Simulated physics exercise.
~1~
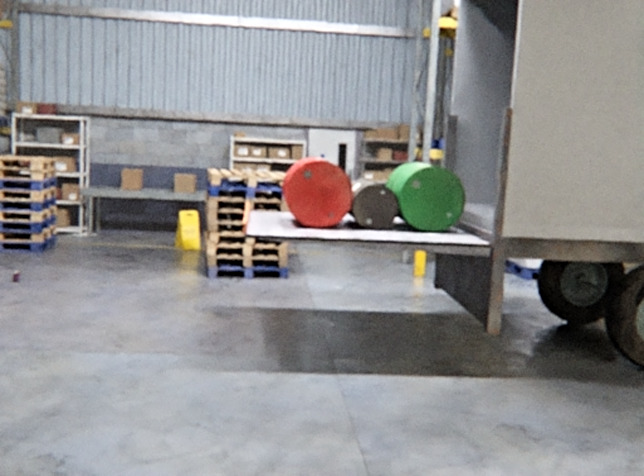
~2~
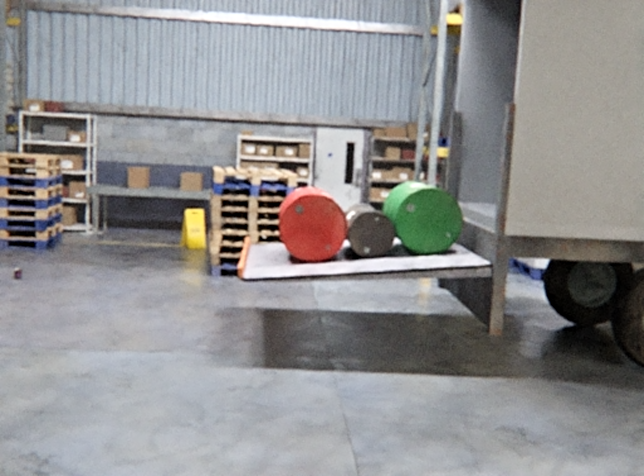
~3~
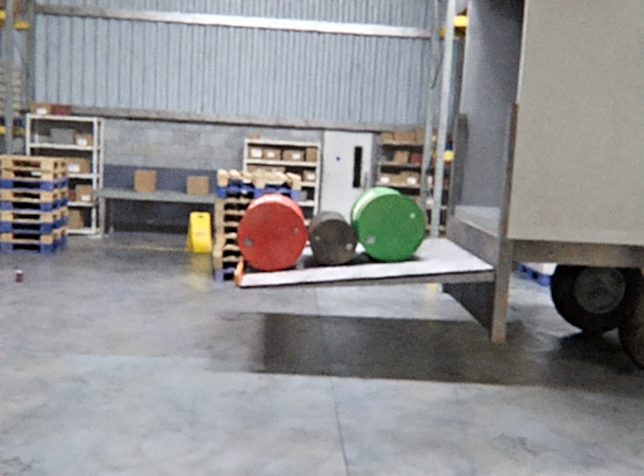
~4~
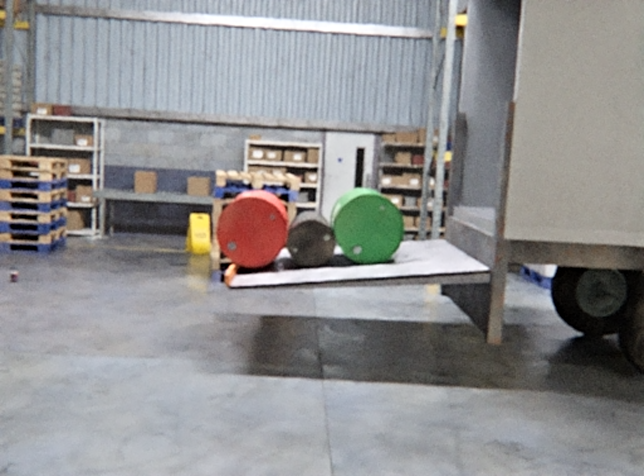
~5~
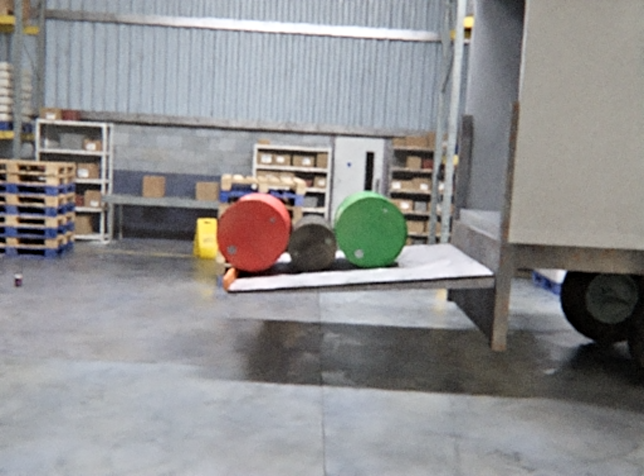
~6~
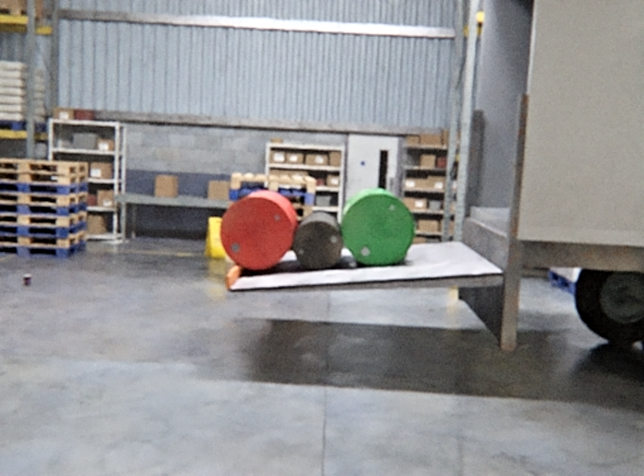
We see red, dark and green drums lying on a raised tail-lift platform behind a truck in a warehouse; the platform drops slightly and tilts down to the left, the drums roll a short way left toward its outer edge, and all three come to rest still on it.
